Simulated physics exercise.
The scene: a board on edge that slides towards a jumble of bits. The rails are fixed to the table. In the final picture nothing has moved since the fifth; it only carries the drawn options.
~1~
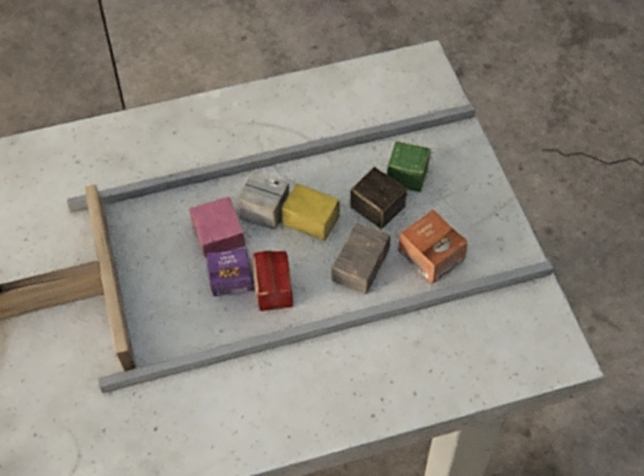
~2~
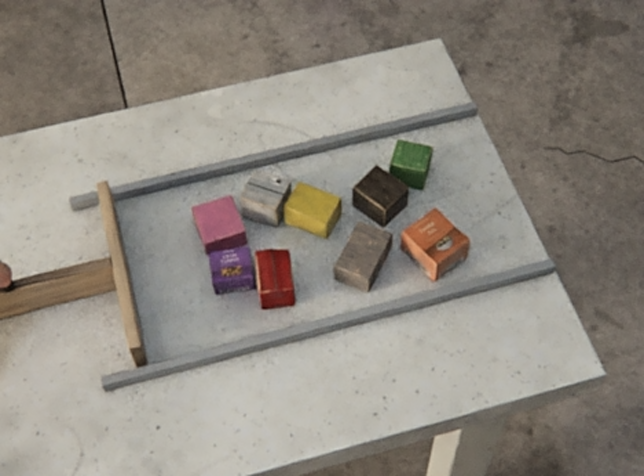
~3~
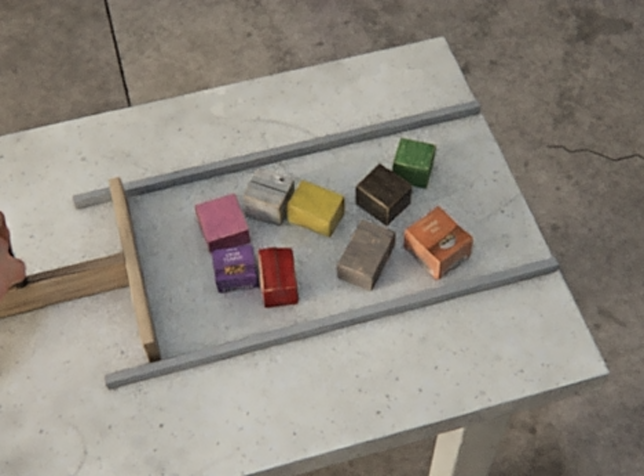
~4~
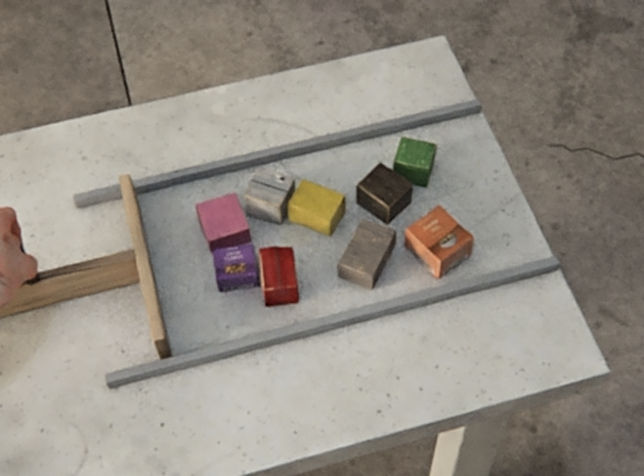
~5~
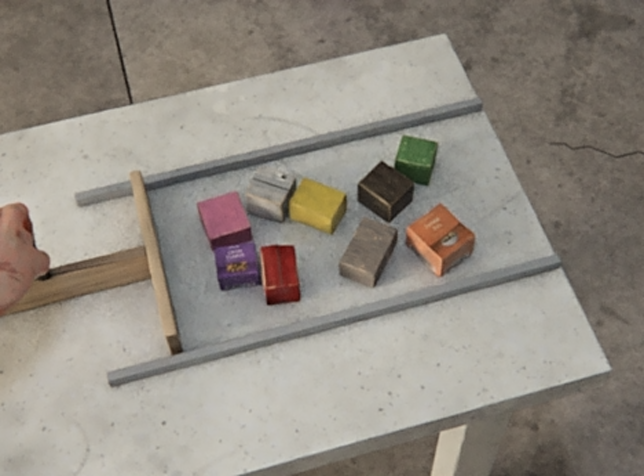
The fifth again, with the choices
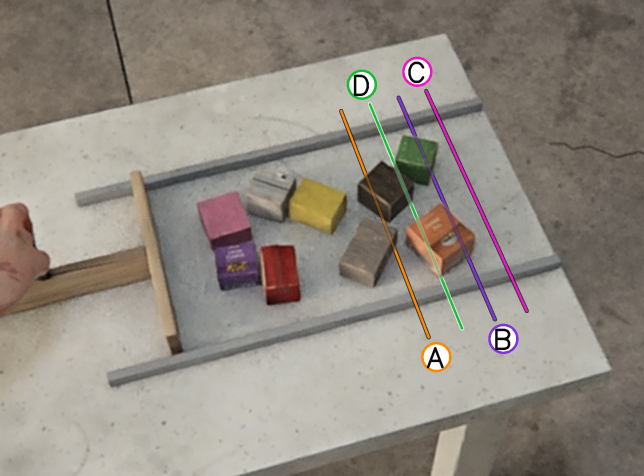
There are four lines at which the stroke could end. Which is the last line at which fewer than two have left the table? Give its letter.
Line D.
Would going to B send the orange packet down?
Yes.
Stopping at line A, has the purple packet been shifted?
By then, yes.
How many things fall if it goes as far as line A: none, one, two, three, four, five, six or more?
The count is none.
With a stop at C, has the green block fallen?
Yes.
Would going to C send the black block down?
Yes.
On the marked copy, A at (381, 215); B at (443, 200); C at (473, 192); D at (412, 208).
With D. Early on, board (247, 225); red box (315, 275); grey block (373, 254).
Further on, board (341, 202); green block (453, 148); orange packet (469, 234).
At the end, board (409, 185); orange packet (537, 221); green block (491, 141); none fallen.
As for the rest, A is within the limit but short; B drops three; C drops six.
